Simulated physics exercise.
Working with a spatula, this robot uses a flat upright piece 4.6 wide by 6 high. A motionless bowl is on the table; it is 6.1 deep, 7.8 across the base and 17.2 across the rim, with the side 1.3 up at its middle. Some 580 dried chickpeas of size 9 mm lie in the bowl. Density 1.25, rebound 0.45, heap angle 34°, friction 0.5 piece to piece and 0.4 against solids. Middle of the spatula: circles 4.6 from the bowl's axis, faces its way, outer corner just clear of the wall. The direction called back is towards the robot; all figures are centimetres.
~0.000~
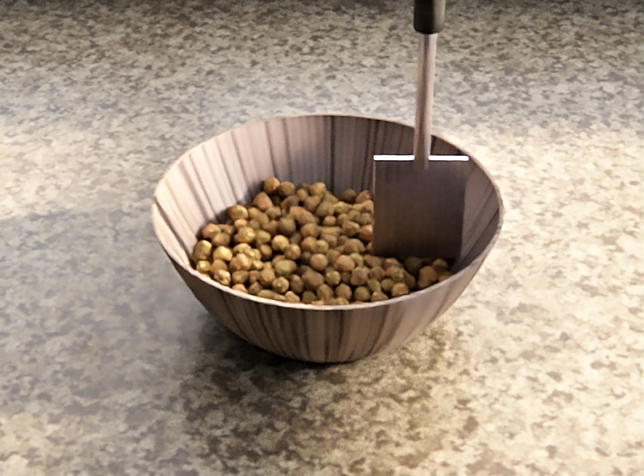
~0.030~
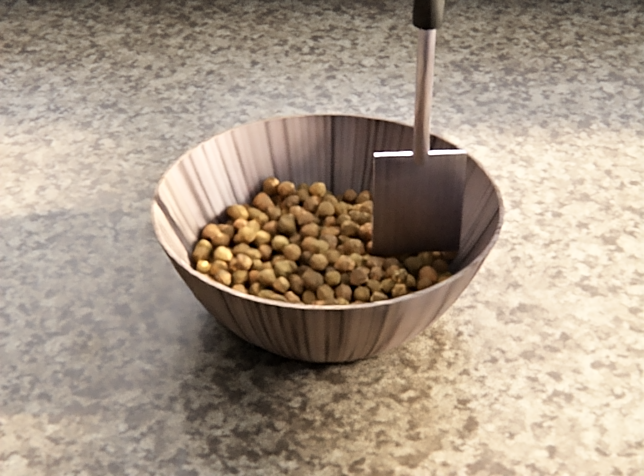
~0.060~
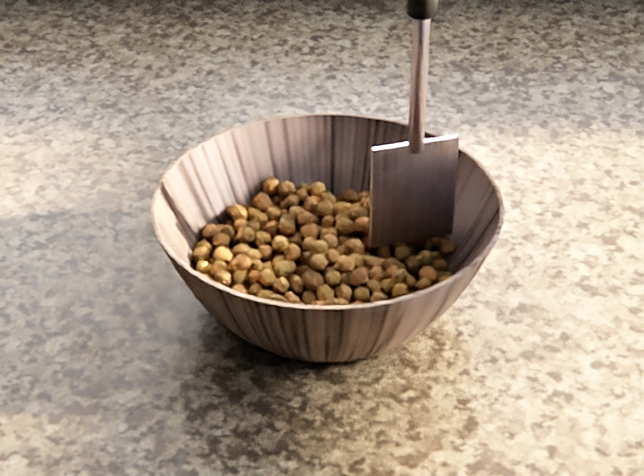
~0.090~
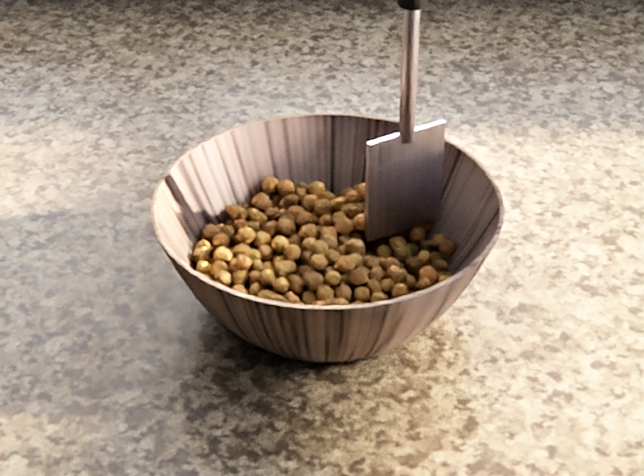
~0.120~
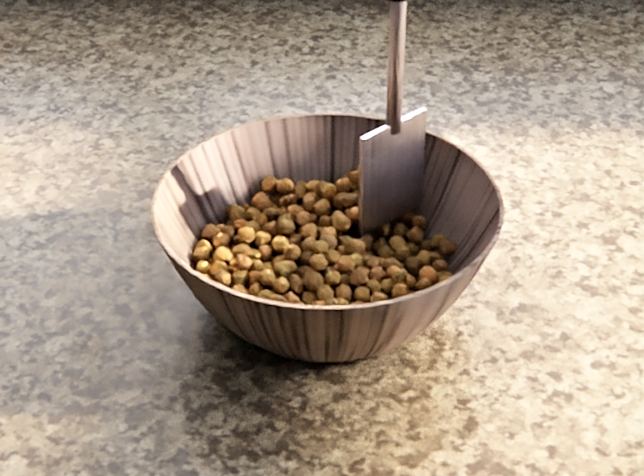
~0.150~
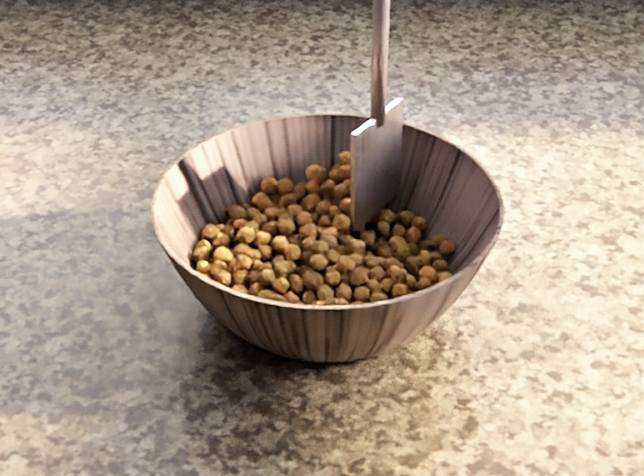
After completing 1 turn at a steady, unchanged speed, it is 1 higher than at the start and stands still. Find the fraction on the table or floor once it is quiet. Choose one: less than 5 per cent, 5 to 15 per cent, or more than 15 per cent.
The share is less than 5 per cent.
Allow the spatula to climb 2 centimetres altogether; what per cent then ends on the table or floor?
Around 0 %.
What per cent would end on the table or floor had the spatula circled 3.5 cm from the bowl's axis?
Near 0 percent.
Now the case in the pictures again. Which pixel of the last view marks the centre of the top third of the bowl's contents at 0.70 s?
Around (372, 288).
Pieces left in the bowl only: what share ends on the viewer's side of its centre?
About 50 %.
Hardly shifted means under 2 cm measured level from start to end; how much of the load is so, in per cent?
Roughly 75 percent of the load.
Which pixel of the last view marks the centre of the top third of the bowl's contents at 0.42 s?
The upper third is centred close to (264, 268).
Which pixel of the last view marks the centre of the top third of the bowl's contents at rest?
It is centred around (369, 252).
After 0.42 s, 174° round, highest piece 7 above the table; 578 in the bowl, 1 in flight or on the tool.
After 0.70 s, 292° round, highest piece 7 above the table; 572 in the bowl, 6 on the table or floor, 1 in flight or on the tool.
After 1.03 s, 0° round, highest piece 5 above the table; 571 in the bowl, 8 on the table or floor.
After 1.73 s, 0° round, highest piece 5 above the table; 571 in the bowl, 8 on the table or floor.
At rest, 571 in the bowl, 8 on the table or floor. That is 1 % on the table or floor.
